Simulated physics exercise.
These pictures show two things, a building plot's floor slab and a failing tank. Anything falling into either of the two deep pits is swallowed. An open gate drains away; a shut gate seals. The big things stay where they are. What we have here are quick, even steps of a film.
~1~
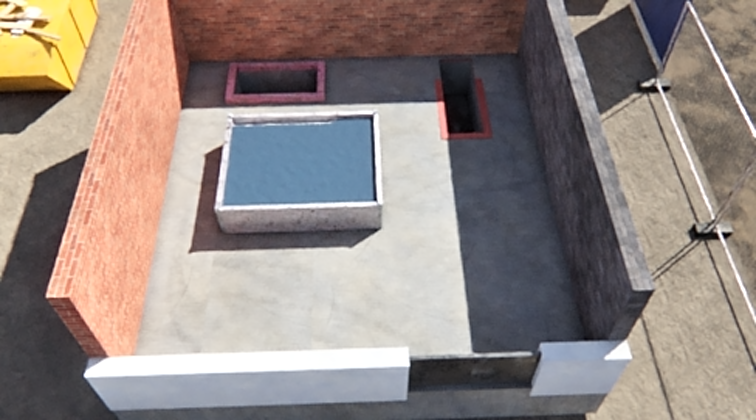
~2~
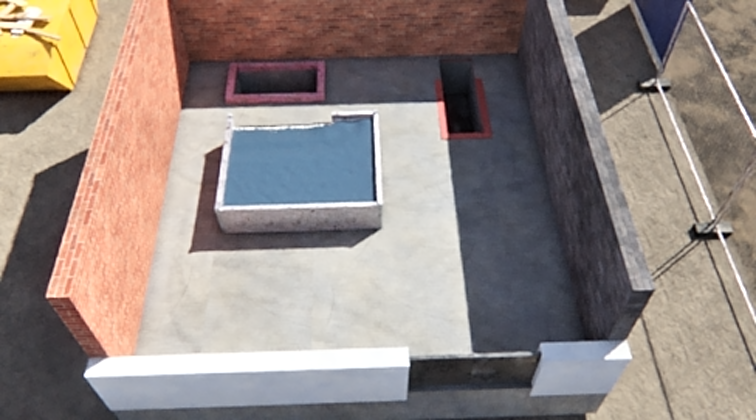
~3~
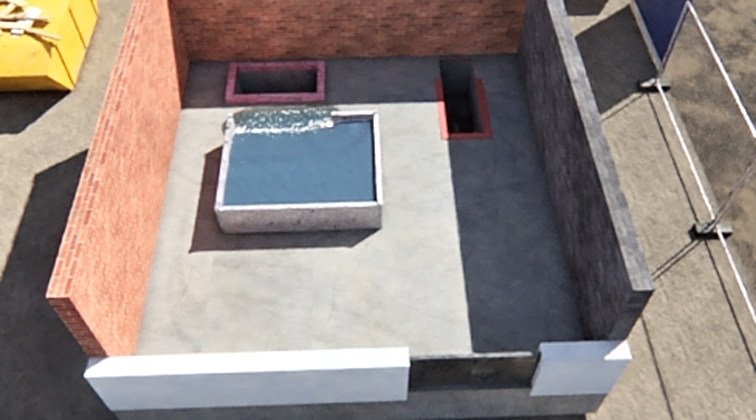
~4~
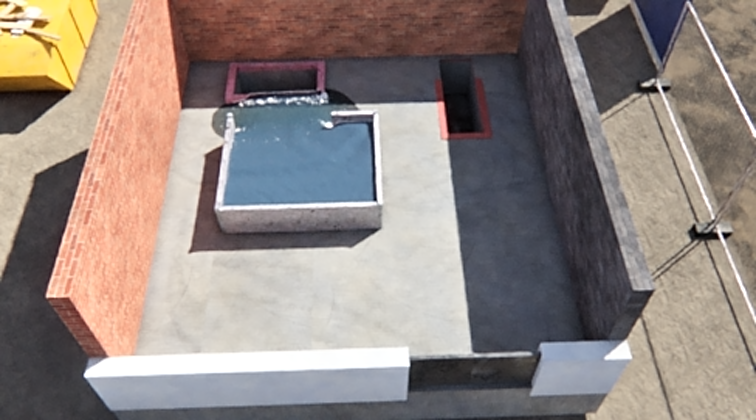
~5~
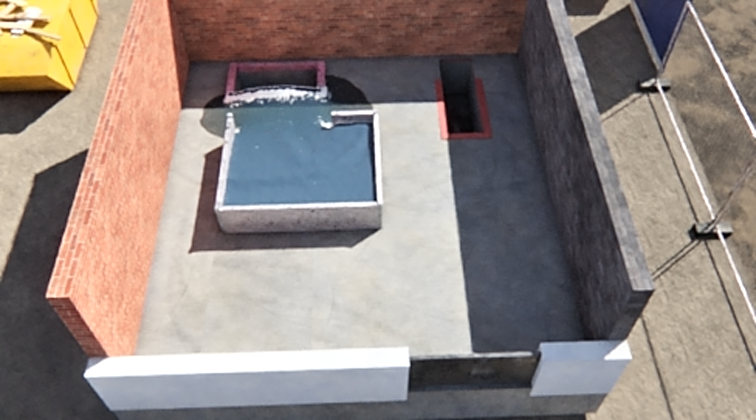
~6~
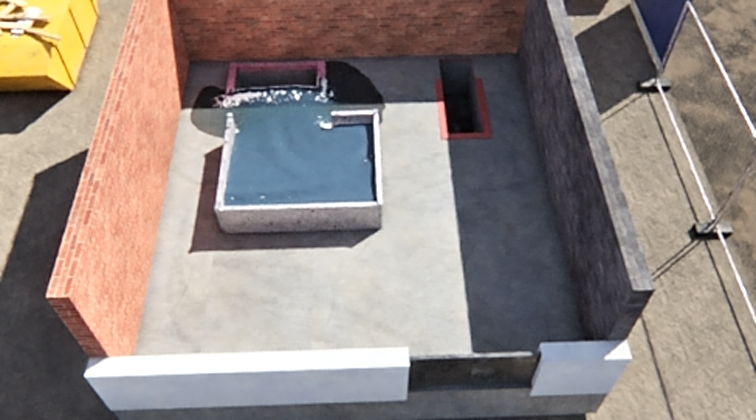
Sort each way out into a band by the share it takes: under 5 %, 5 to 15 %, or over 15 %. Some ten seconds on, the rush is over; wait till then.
Shares: The gate takes under 5 %; the pink pit takes over 15 %; the red pit takes over 15 %.
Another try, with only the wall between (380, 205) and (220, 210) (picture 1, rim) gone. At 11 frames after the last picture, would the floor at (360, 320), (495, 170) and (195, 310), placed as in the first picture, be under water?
In the order asked: Sodden, out of reach, sodden.
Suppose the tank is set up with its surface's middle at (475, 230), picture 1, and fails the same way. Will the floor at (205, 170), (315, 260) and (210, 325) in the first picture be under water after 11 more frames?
Taking them as they were asked, they come out bone dry, bone dry, bone dry.
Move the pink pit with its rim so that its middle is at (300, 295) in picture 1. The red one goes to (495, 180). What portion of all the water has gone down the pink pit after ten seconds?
The pink pit receives 0 per cent.
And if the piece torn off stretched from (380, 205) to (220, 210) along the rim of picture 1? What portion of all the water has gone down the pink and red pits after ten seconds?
The pink pit takes 2 per cent and the red pit 14 per cent.
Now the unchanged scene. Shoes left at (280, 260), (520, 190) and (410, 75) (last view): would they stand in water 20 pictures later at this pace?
Well, in turn they'd be dry underfoot, dry underfoot and wet underfoot.
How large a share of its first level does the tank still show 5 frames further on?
My best guess is about 64 per cent.
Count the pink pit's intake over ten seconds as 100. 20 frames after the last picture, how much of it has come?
It should be near 90 percent of the ten-second total.
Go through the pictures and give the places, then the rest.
The water tank at (302, 161) is whole and still, in the first picture.
The front is at a hidden place, out from the gap on the water tank's far side, in the second picture.
Water pours out on the water tank's far side and has run to a hidden place, in the third picture.
The front is at (340, 97), out from the gap on the water tank's far side, in the fourth picture.
Water pours out on the water tank's far side and has run to (333, 81), in the fifth picture.
Water pours out on the water tank's far side and has run to (340, 67), in the sixth picture.
A moment on, water covers 15 % of the floor; the gate 0 %, the pink pit 11 %, the red pit 0 %.
Next, water covers 20 % of the floor; the gate 0 %, the pink pit 19 %, the red pit 1 %.
Then, water covers 35 % of the floor; the gate 0 %, the pink pit 26 %, the red pit 5 %.
Later, water covers 45 % of the floor; the gate 0 %, the pink pit 28 %, the red pit 14 %.
In the end, water covers 55 % of the floor; the gate 0 %, the pink pit 28 %, the red pit 22 %.
